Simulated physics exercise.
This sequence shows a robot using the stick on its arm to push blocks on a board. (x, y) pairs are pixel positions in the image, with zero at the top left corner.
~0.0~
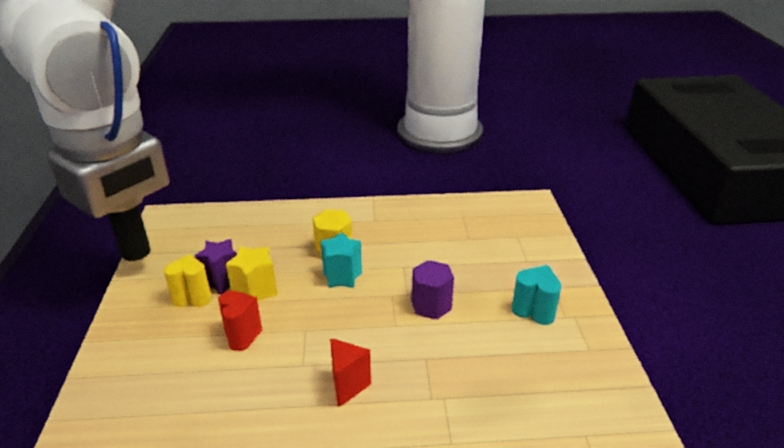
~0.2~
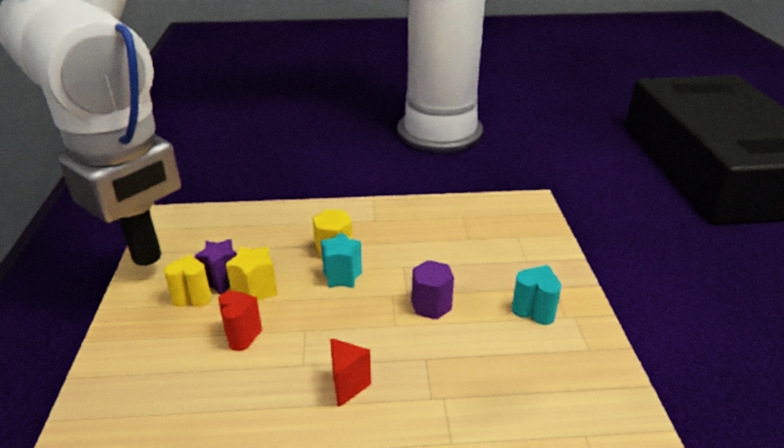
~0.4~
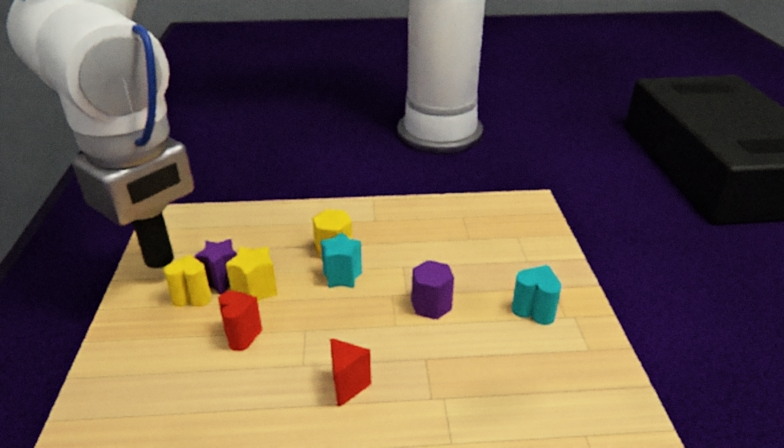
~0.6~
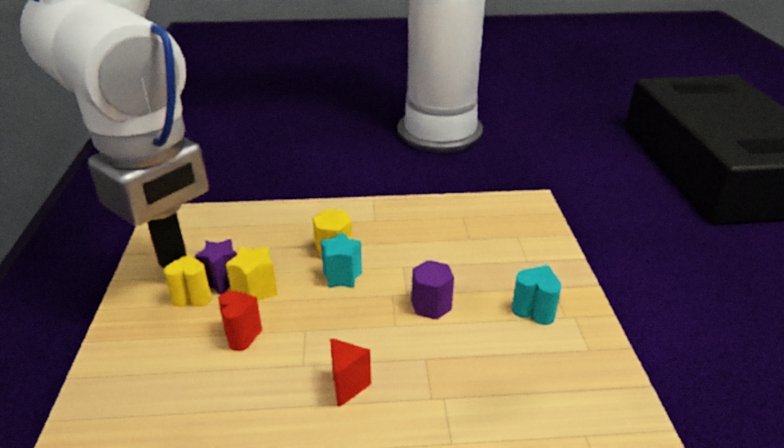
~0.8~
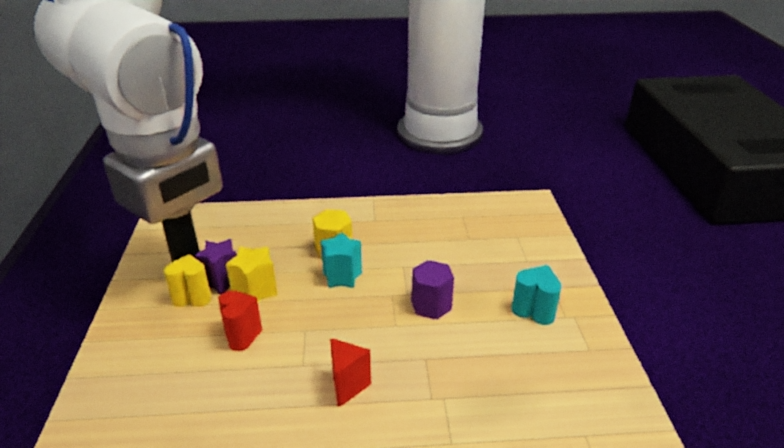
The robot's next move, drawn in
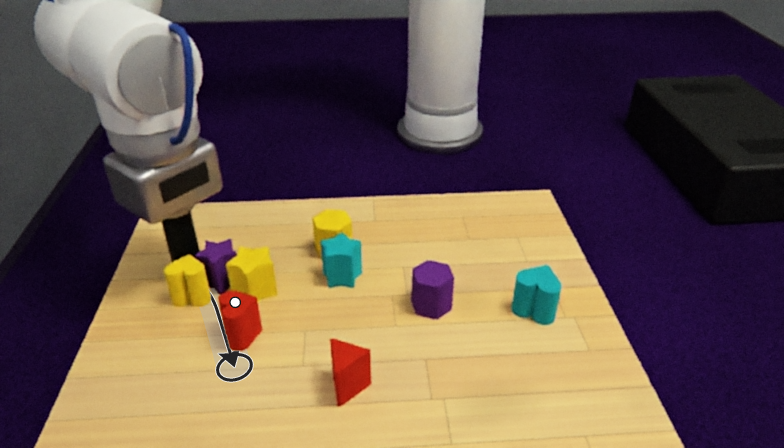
A white robot arm at the left edge slides its black stick slowly rightward behind a yellow heart-shaped block, while the blocks and camera stay still. The light wooden board, seen from above and in front, rests on dark purple cloth. It holds yellow, purple and red blocks at left, yellow and teal near centre, a red triangle in front, and purple and teal at right.
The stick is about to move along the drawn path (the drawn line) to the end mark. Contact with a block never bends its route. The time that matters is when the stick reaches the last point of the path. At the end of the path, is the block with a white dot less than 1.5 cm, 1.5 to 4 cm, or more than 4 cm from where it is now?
Travel: Beyond 4 cm.
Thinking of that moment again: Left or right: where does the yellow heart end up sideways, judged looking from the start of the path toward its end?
To the path's right.
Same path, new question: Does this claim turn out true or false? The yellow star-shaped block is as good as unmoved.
False.
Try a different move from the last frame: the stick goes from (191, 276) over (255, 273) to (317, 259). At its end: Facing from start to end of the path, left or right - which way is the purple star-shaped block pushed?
It's going to go right.
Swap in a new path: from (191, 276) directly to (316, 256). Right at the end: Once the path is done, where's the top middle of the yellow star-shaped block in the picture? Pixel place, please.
Roughly at (273, 268).
The line goes from (191, 276) by way of (218, 315) to (235, 367); the dot is on the red heart.
On the path given first. One third of the way, stick (209, 283); yellow heart (185, 286), turned 80° clockwise; purple star-shaped block (235, 259), turned 35° anticlockwise; yellow star-shaped block (272, 259).
Two thirds of the way, stick (220, 314); yellow heart (181, 298), turned 115° clockwise; purple star-shaped block (235, 265), turned 60° anticlockwise; red heart (245, 312), turned 15° anticlockwise; yellow star-shaped block (275, 259), turned 15° anticlockwise.
At the end, stick (231, 349); yellow heart (181, 298), turned 115° clockwise; purple star-shaped block (235, 265), turned 60° anticlockwise; red heart (266, 329), turned 90° anticlockwise; yellow star-shaped block (275, 259), turned 15° anticlockwise.
